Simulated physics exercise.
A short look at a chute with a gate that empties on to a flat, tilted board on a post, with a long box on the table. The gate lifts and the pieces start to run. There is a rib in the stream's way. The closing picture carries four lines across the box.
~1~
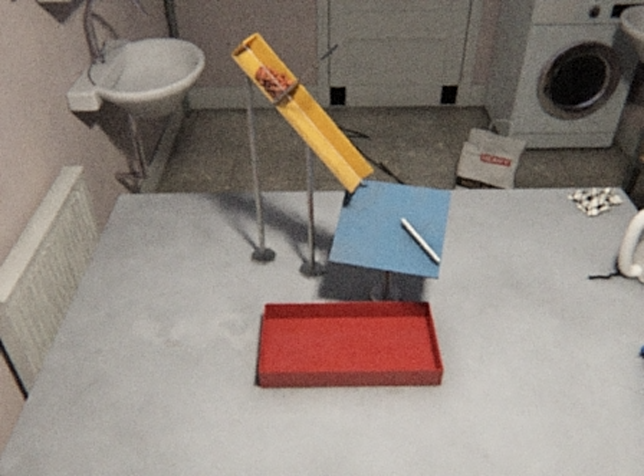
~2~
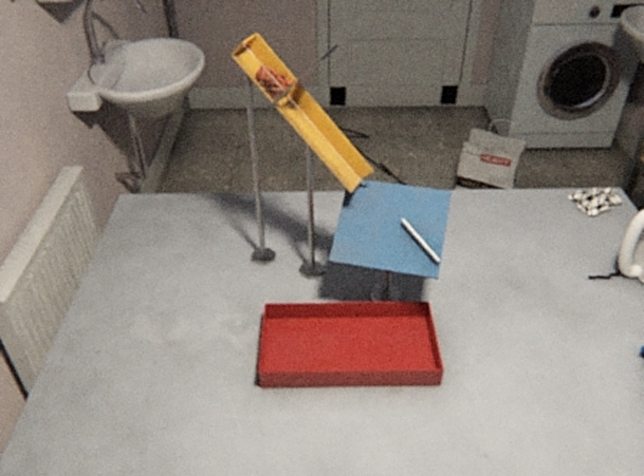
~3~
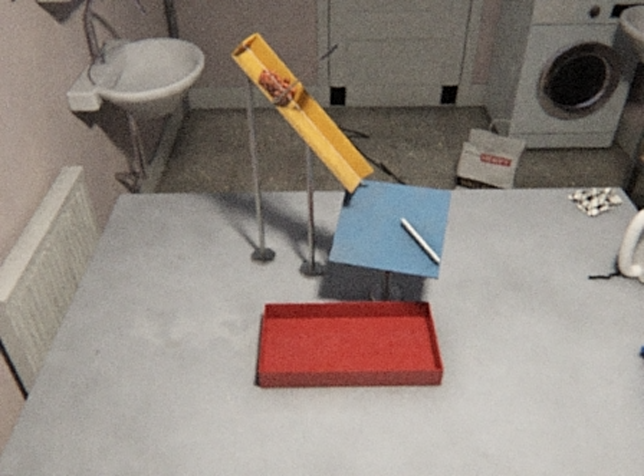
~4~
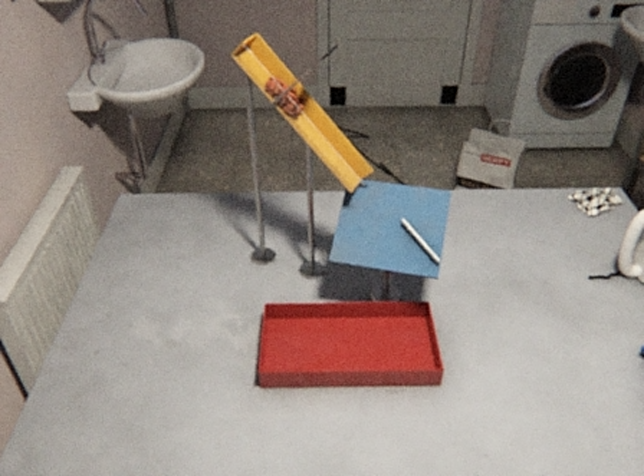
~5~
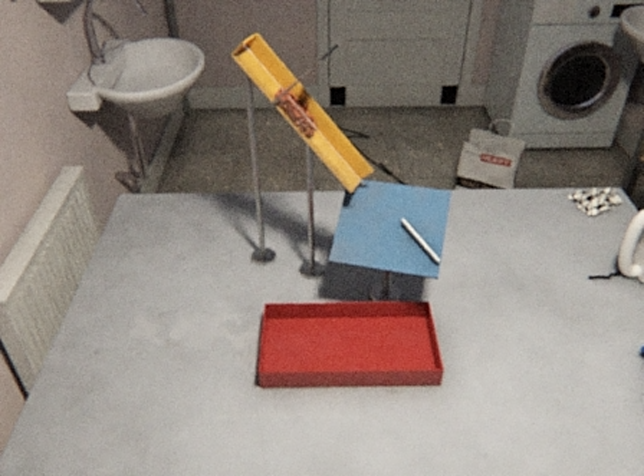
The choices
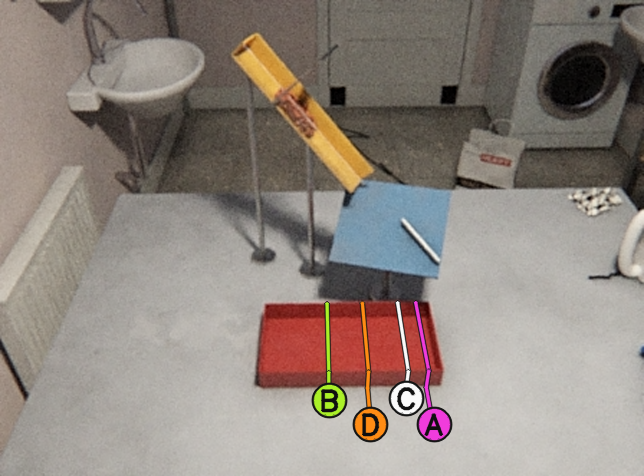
To begin with, a clump of small reddish-brown pieces sits near the top of a sloping yellow chute, above a tilted blue board with a white rib and an empty red box. The pieces then start sliding down to the right, spreading slightly along the chute's upper half.
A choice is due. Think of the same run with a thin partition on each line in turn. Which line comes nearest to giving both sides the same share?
C.
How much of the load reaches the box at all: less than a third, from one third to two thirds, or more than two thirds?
It is from one third to two thirds.
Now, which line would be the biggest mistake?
That would be B.
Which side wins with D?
More lands on the right.
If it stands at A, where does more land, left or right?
Left.
On the marked copy, line A crosses the front rim at (428, 370); line B crosses the front rim at (328, 371); line C crosses the front rim at (408, 370); line D crosses the front rim at (368, 371).
For line A, of what is caught, most on the left of the divider, a small part on the right.
For line B, of what is caught, none on the left of the divider, all on the right.
For line C, of what is caught, about half on the left of the divider, about half on the right.
For line D, of what is caught, about a quarter on the left of the divider, most on the right.
